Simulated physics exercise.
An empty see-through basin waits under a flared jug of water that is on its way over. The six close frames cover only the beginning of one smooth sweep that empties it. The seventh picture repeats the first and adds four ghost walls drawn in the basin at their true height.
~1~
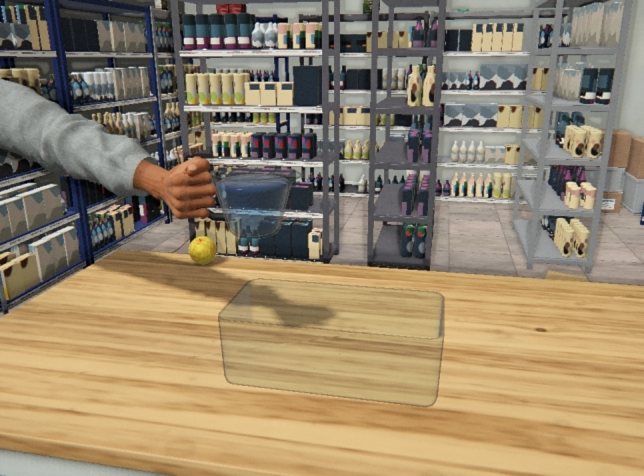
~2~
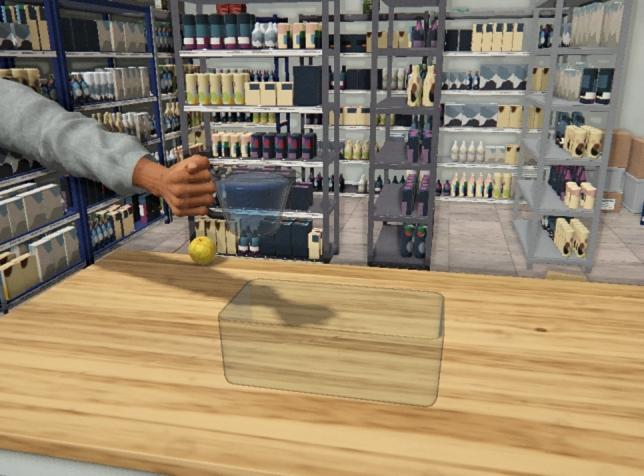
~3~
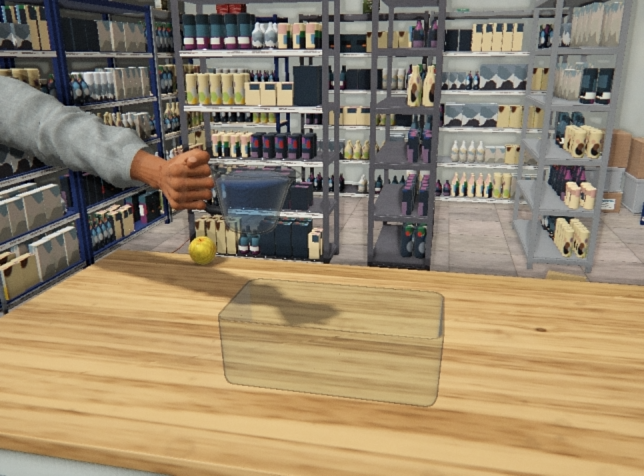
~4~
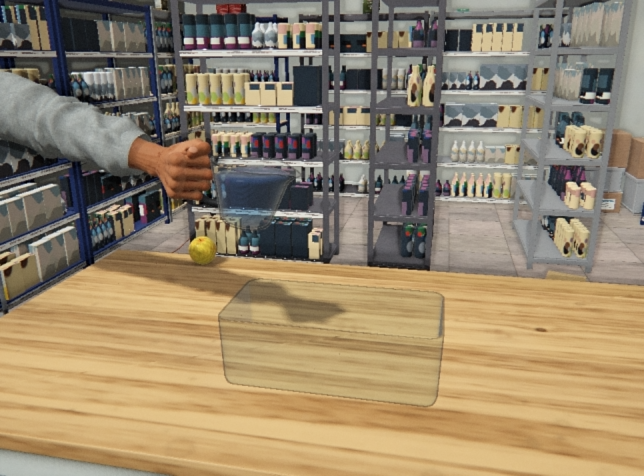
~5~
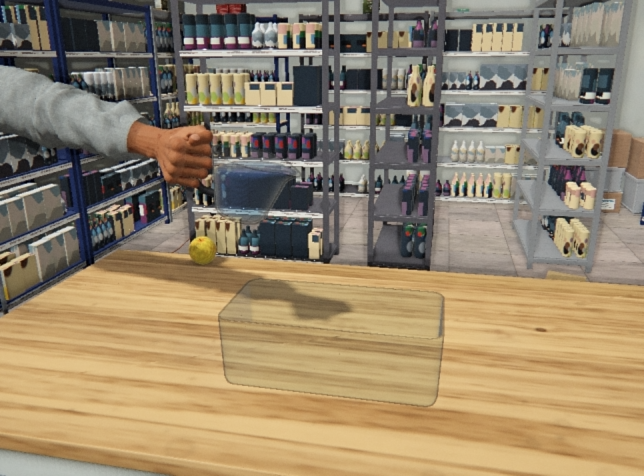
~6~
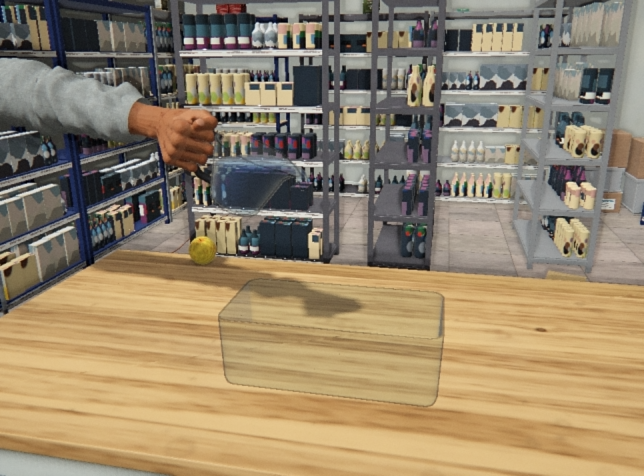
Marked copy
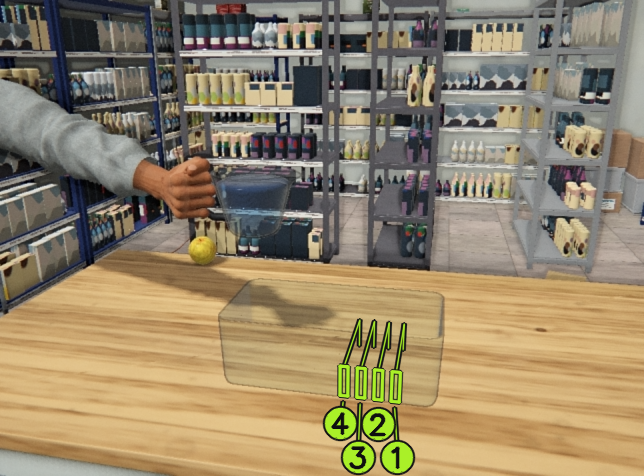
In a store lined with stocked shelves, a hand holds a clear jug of water upright above a wooden counter, near a small yellow fruit and an empty see-through basin. The hand then gradually tilts the jug to the right, until water just begins to pass its lip.
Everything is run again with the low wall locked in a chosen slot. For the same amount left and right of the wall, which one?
3 beats the others.
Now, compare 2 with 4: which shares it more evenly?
That would be 4.
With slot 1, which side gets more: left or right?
The left one.
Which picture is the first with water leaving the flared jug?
In picture 6.
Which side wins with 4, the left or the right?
More ends on the right.
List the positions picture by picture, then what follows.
In the first picture, upright, lip at (301, 176); basin from (226, 379) to (437, 404); nothing has left yet.
In the second picture, upright, lip at (301, 176); nothing has left yet.
In the third picture, tipped about 4°, lip at (301, 176); nothing has left yet.
In the fourth picture, tipped about 10°, lip at (300, 176); nothing has left yet.
In the fifth picture, tipped about 17°, lip at (300, 176); nothing has left yet.
In the sixth picture, tipped about 25°, lip at (300, 175); water is over the lip, down to (303, 187).
On the marked copy, 1 at (394, 408); 2 at (377, 405); 3 at (360, 403); 4 at (343, 401).
For slot 1, about 87 % ends left of the wall and 6 % right of it; 7 % is lost outside.
For slot 2, about 92 % ends left of the wall and 4 % right of it; 5 % is lost outside.
For slot 3, about 44 % ends left of the wall and 52 % right of it; 4 % is lost outside.
For slot 4, about 13 % ends left of the wall and 84 % right of it; 3 % is lost outside.
